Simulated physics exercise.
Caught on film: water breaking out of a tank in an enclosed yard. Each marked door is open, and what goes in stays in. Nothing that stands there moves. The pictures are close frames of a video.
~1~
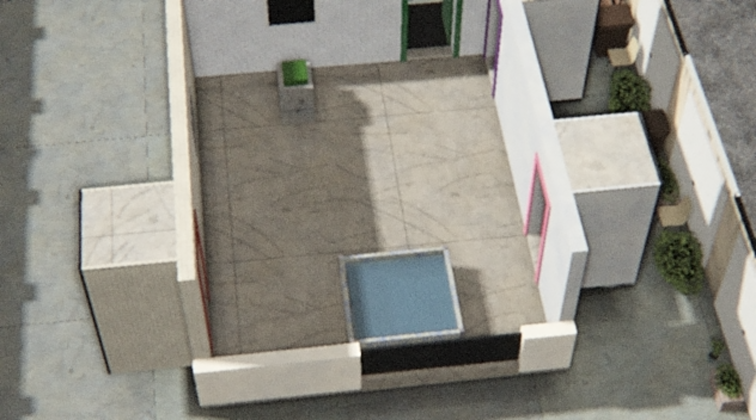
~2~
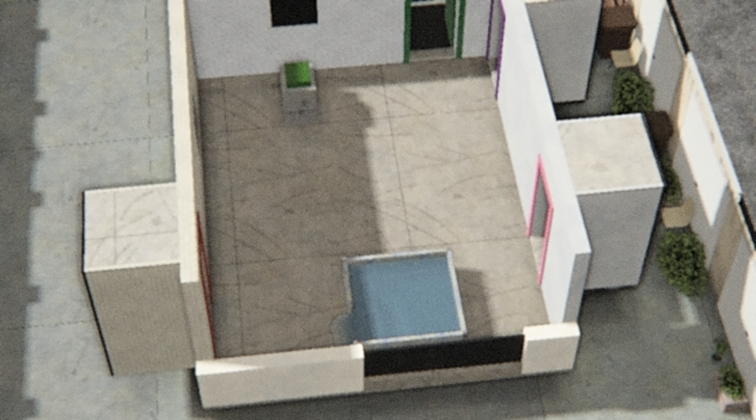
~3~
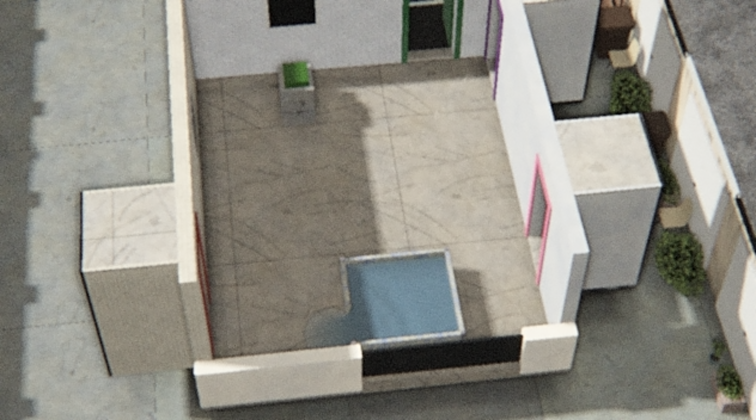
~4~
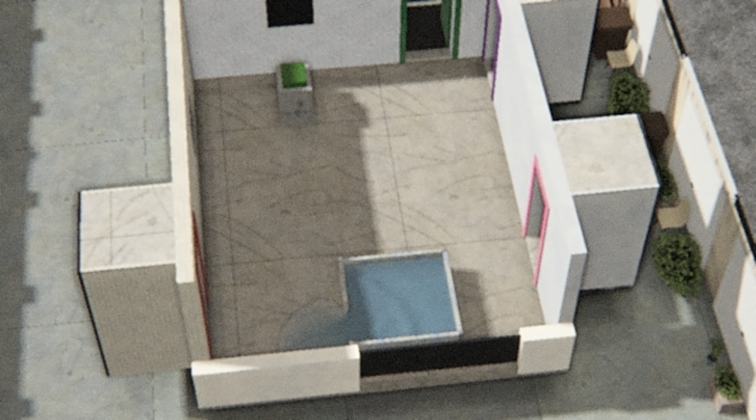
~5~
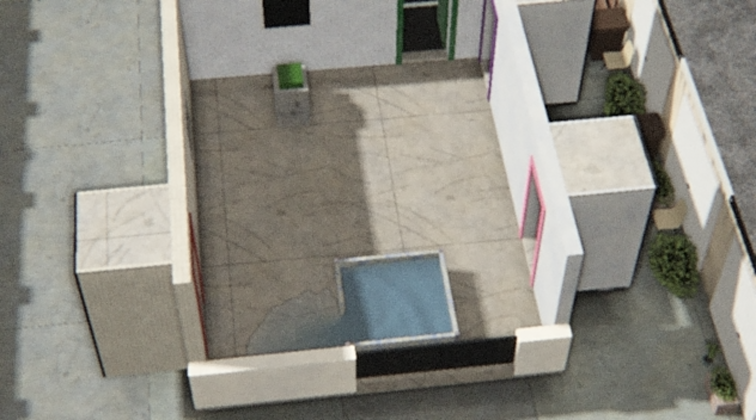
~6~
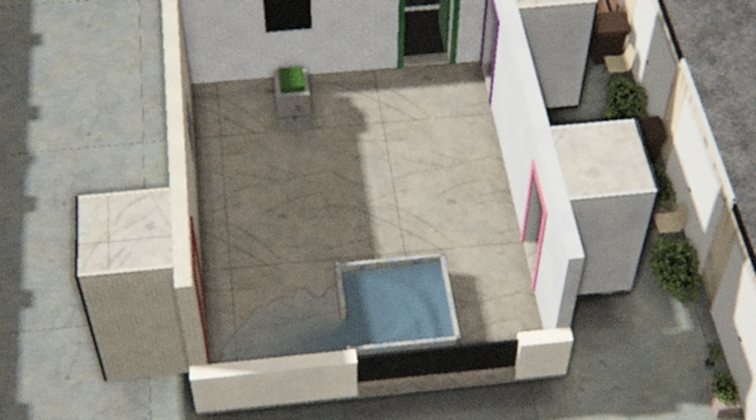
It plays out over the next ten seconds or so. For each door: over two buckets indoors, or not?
One by one: The red door admits no more than that; the purple door admits no more than that; the green door admits no more than that; the pink door admits no more than that.
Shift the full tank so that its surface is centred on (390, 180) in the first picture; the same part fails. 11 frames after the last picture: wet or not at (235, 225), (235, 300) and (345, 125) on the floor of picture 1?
One after the other: Flooded, covered, no water.
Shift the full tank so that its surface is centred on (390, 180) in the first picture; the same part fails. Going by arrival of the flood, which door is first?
That is the door marked red.
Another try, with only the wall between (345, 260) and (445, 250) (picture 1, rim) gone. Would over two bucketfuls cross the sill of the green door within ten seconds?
My reading: Green is over.
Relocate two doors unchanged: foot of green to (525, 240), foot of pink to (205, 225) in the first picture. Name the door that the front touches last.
The one in green.
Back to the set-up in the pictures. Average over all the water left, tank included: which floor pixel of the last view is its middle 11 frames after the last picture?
Near (333, 328).
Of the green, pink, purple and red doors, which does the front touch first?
The red door.
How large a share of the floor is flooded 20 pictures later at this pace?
I make it 30 per cent.
A moment on, water covers 10 % of the floor; the red door wet at the sill, nothing in, the purple door not reached, the green door not reached, the pink door not reached.
Next, water covers 15 % of the floor; the red door wet at the sill, nothing in, the purple door not reached, the green door not reached, the pink door not reached.
Then, water covers 30 % of the floor; the red door wet at the sill, nothing in, the purple door not reached, the green door not reached, the pink door not reached.
Later, water covers 60 % of the floor; the red door wet at the sill, nothing in, the purple door not reached, the green door not reached, the pink door not reached.
In the end, water covers 80 % of the floor; the red door wet at the sill, nothing in, the purple door wet at the sill, nothing in, the green door wet at the sill, nothing in, the pink door wet at the sill, nothing in.
